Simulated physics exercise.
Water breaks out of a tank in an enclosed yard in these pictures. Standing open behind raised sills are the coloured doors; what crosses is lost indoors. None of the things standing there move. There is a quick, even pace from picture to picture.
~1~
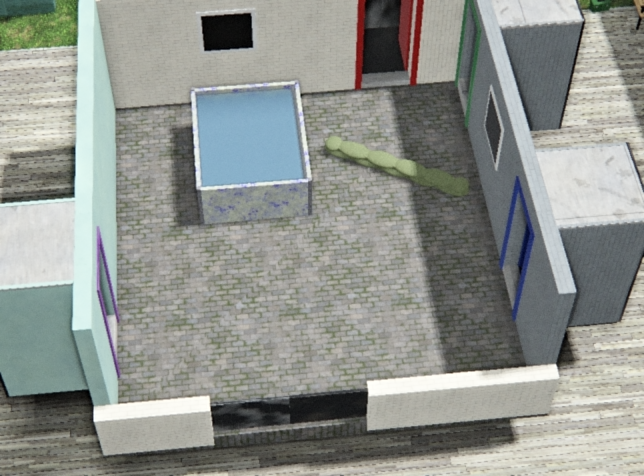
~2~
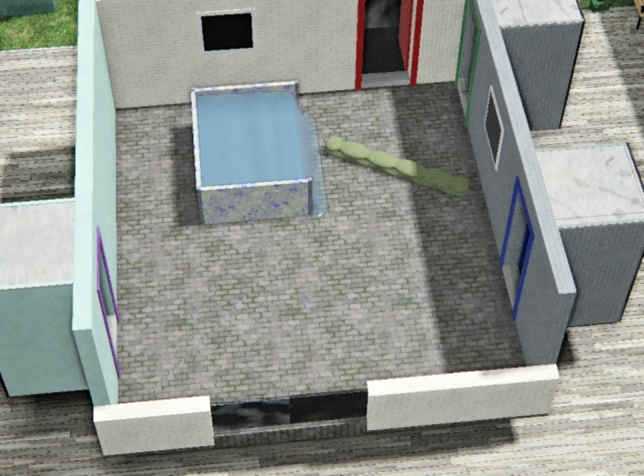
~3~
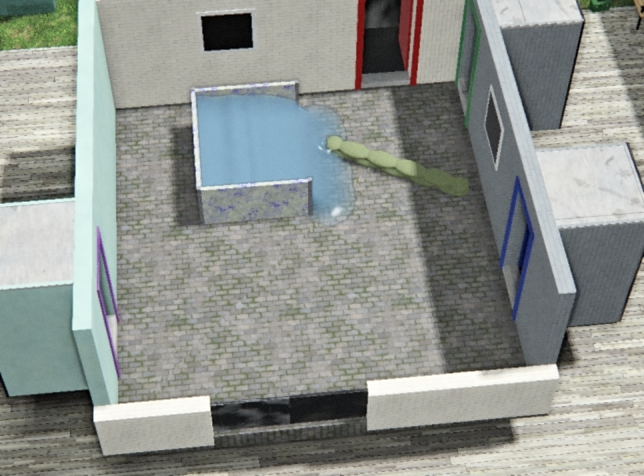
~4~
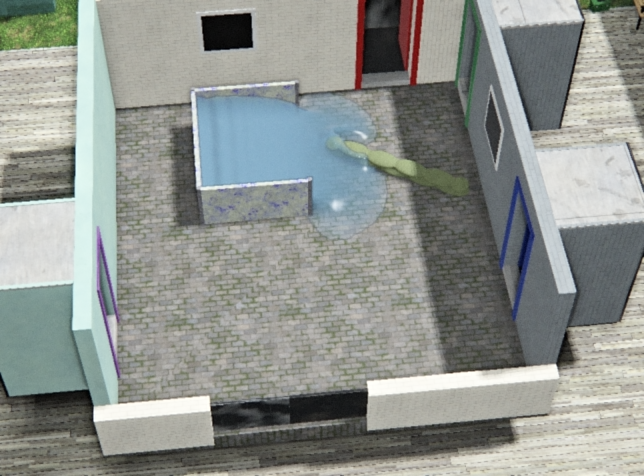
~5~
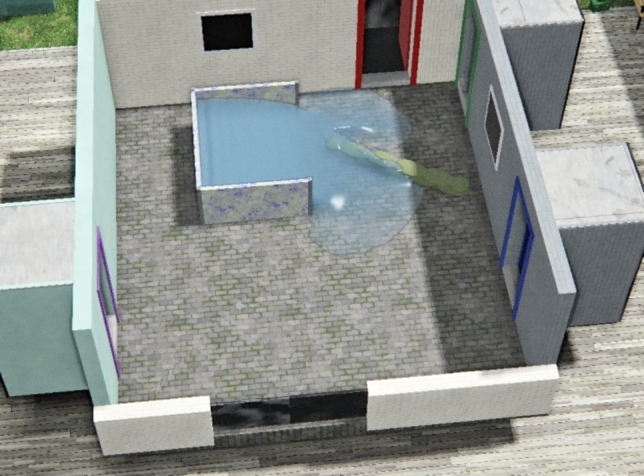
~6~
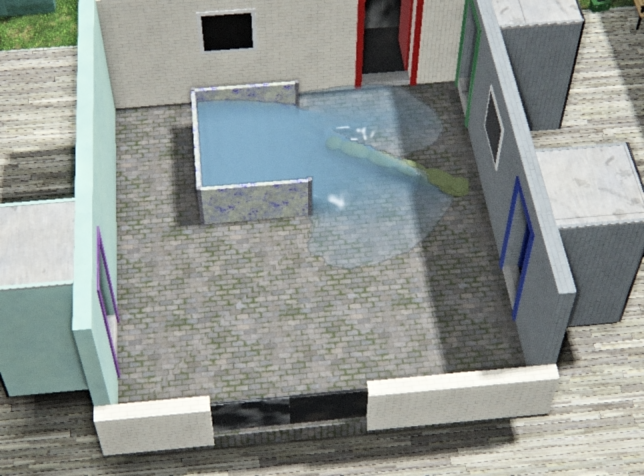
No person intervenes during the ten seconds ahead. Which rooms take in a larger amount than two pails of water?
One by one: The blue door will be over the cap. The red door will be over the cap. The green door will be over the cap. The purple door will be at or under the cap.
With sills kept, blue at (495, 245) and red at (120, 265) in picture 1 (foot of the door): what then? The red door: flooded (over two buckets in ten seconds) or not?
In short: Red door is under.
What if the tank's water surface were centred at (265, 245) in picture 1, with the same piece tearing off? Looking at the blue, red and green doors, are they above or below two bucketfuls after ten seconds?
Door by door: Blue door crosses the line, red door remains below and green door remains below.
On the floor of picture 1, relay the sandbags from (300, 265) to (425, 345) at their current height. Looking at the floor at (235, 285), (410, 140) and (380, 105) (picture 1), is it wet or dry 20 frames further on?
Going point by point, they'd be unwetted, wetted and wetted.
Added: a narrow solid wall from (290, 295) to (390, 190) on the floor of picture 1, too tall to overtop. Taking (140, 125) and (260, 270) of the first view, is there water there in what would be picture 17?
As listed: Clear, wet.
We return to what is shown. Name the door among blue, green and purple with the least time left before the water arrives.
The green one.
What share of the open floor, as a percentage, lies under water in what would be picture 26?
My estimate is close to 55 per cent.
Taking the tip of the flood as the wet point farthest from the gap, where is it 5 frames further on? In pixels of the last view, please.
My estimate: Roughly (504, 304).
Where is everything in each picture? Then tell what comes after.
In the first frame, still water in the tank at (250, 137).
In the second frame, the front is at (314, 217), out from the gap at (302, 152).
In the third frame, the front is at (333, 221), out from the gap at (302, 154).
In the fourth frame, the front is at (345, 234), out from the gap at (302, 156).
In the fifth frame, water pours out at (302, 156) and has run to (383, 239).
In the sixth frame, water pours out at (302, 157) and has run to (447, 203).
A moment on, water covers 35 % of the floor; the blue door wet at the sill, nothing in, the red door under two buckets in, the green door under two buckets in, the purple door not reached.
Next, water covers 40 % of the floor; the blue door under two buckets in, the red door over two buckets in, the green door over two buckets in, the purple door not reached.
Then, water covers 55 % of the floor; the blue door over two buckets in, the red door over two buckets in, the green door over two buckets in, the purple door not reached.
Later, water covers 80 % of the floor; the blue door over two buckets in, the red door over two buckets in, the green door over two buckets in, the purple door wet at the sill, nothing in.
In the end, water covers 95 % of the floor; the blue door over two buckets in, the red door over two buckets in, the green door over two buckets in, the purple door wet at the sill, nothing in.
